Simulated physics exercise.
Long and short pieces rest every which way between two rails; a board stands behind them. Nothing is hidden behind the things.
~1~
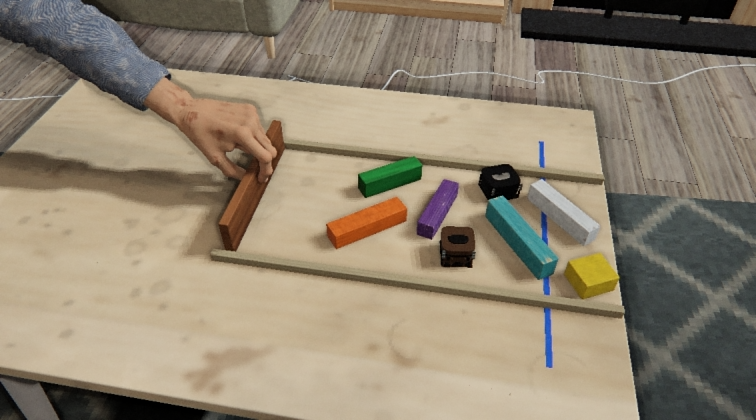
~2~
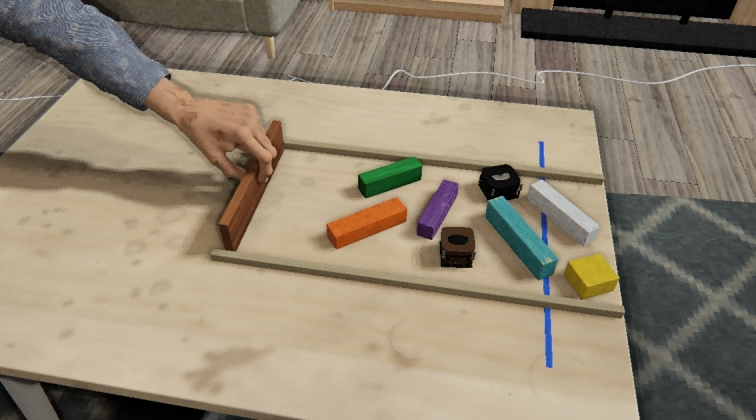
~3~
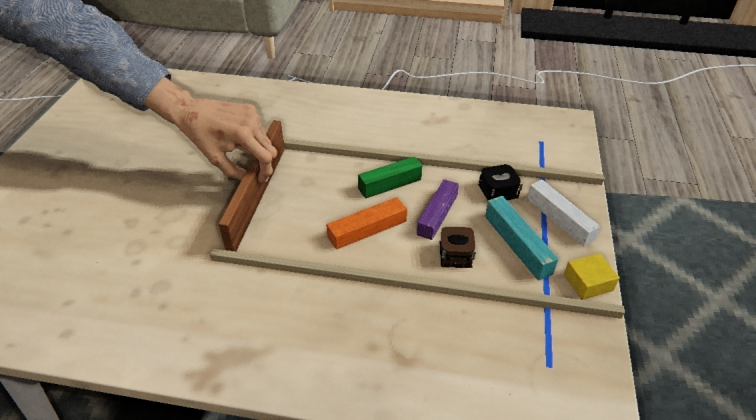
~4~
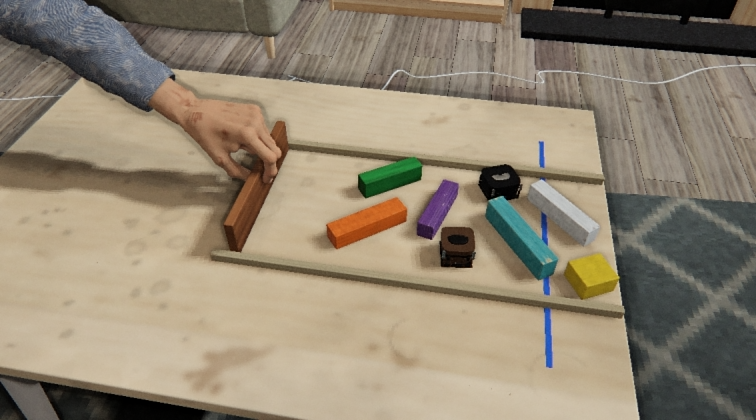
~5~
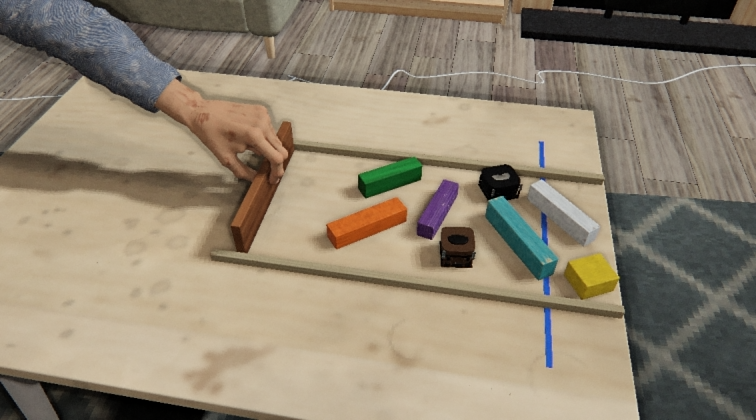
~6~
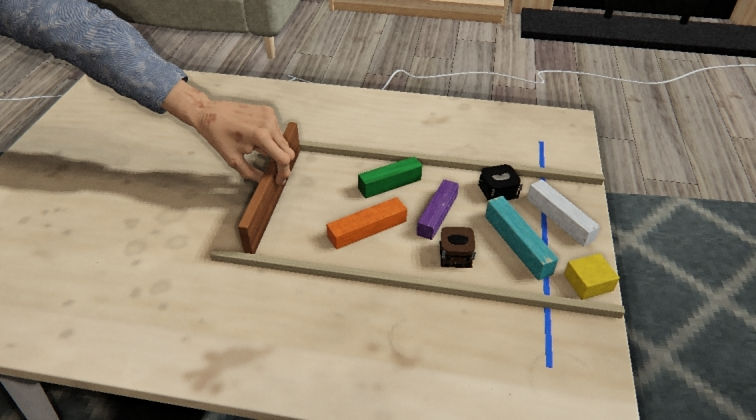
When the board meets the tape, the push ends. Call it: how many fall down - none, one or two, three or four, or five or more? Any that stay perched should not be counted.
Call: One or two fall down.
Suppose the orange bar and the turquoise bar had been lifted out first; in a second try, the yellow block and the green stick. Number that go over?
First 0, then 0.
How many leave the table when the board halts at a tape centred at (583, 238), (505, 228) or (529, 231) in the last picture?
It would be 6, then 0, then 1.
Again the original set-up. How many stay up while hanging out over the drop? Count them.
So the number is 1.
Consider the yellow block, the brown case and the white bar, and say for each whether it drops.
Here's how it ends: The yellow block goes down, the brown case holds its spot and the white bar goes down.
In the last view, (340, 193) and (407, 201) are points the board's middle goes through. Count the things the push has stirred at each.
I make it 1 at the first spot and 3 at the other.
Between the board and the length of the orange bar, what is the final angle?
Out of line by around 15°.
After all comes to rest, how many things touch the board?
Counting them up gives 2.
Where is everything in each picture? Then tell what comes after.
In the first frame, yellow block (591, 276); white bar (562, 212); turquoise bar (520, 236); board (255, 182); tape (545, 233).
In the second frame, white bar (562, 212); brown case (457, 248).
In the third frame, turquoise bar (520, 237); black case (500, 184).
In the fourth frame, yellow block (591, 276); purple bar (438, 208).
In the fifth frame, white bar (562, 212); orange bar (367, 223).
In the sixth frame, yellow block (591, 276); white bar (562, 212); turquoise bar (520, 237); board (273, 184); tape (545, 233).
Soon after, none off yet; yellow block at rest near (591, 276); white bar at rest near (562, 212); turquoise bar at rest near (520, 237).
At rest, the number that fall off is one or two; fallen, white bar and yellow block.
